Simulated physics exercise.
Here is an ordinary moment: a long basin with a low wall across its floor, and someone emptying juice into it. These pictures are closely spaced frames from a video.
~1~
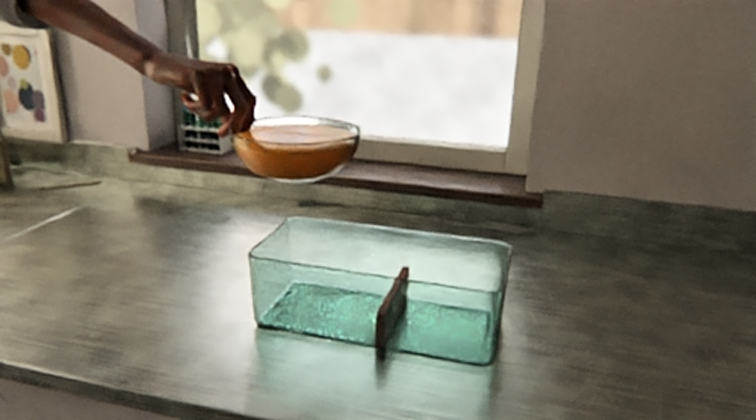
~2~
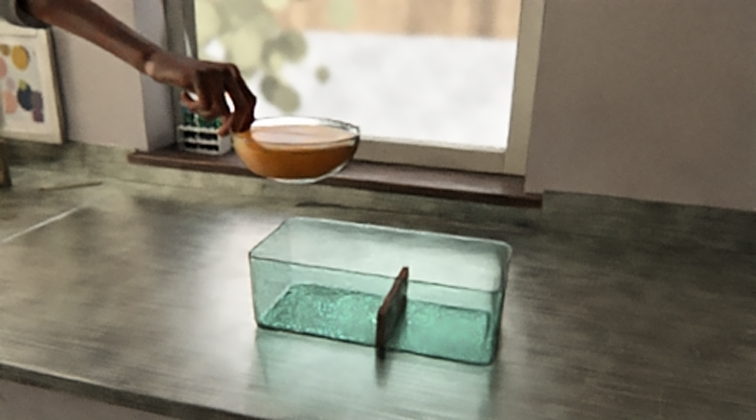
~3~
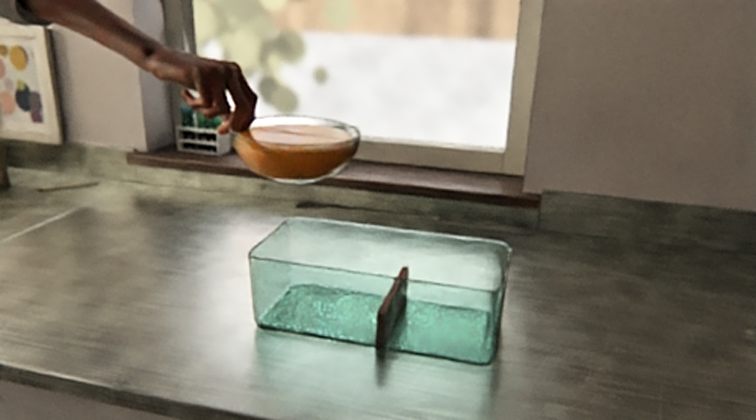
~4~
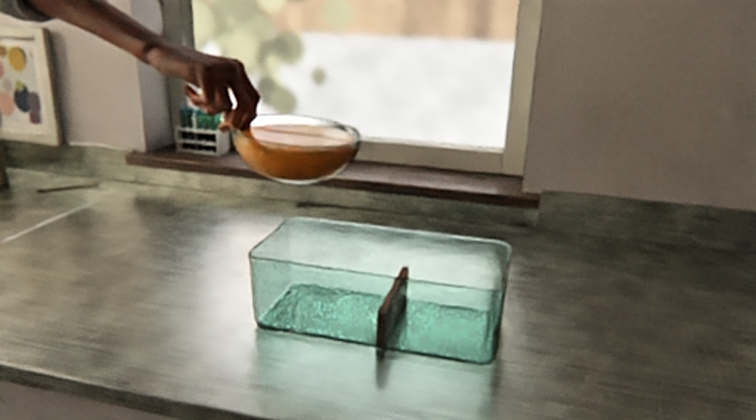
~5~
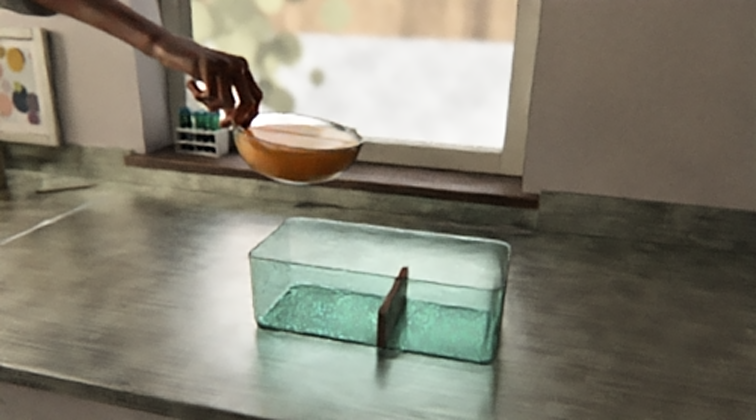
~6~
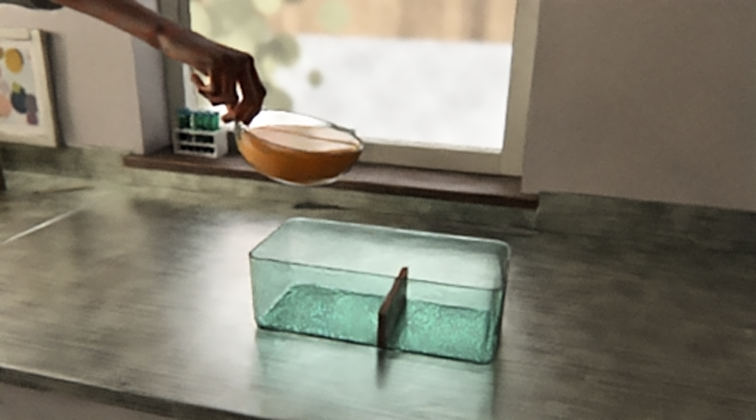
A hand tilting a glass bowl of orange juice slightly to the right above a clear, divided basin on a kitchen counter.
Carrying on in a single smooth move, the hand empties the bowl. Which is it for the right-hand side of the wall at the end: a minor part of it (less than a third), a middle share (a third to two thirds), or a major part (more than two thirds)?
It holds a middle share.
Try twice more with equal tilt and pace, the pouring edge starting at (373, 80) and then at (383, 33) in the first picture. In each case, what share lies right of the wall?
First try: About 75 %; second try: About 80 %.
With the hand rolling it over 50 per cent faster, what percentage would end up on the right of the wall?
About 35 per cent.
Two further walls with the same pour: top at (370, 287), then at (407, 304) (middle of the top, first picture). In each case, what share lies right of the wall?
75 % then 35 %.
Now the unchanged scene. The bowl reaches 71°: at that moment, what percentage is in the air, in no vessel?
It comes to around 40 per cent.
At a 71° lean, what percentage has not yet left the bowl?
25 per cent, approximately.
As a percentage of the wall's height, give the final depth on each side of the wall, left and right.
I'd say about 30 for the left and about 40 for the right.
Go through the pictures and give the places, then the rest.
It leans 0°; its right rim is at (357, 136); the juice meets the walls at (242, 131) and (356, 141); the long basin's rim runs from (270, 235) to (508, 268); the wall's top is at (394, 289), in the first frame.
It leans 1°; its right rim is at (358, 137); the juice meets the walls at (242, 131) and (356, 142), in the second frame.
It leans 2°; its right rim is at (358, 138); the juice meets the walls at (242, 130) and (356, 142), in the third frame.
It leans 5°; its right rim is at (359, 141); the juice meets the walls at (244, 129) and (357, 144), in the fourth frame.
It leans 8°; its right rim is at (359, 145); the juice meets the walls at (245, 128) and (358, 145), in the fifth frame.
It leans 12°; its right rim is at (360, 151); the juice meets the walls at (246, 129) and (360, 146), in the sixth frame.
A moment on, the tilt is 71° and 26 per cent is still to pour, 9 is left of the wall and 25 right of it.
Next, the tilt is 104° and 0 per cent is still to pour, 50 is left of the wall and 47 right of it.
Then the tilt is 108° and 0 per cent is still to pour, 51 is left of the wall and 47 right of it.
Later the tilt is 108° and 0 per cent is still to pour, 51 is left of the wall and 48 right of it.
In the end 51 per cent lies left of the wall, 48 right of it and 2 outside.
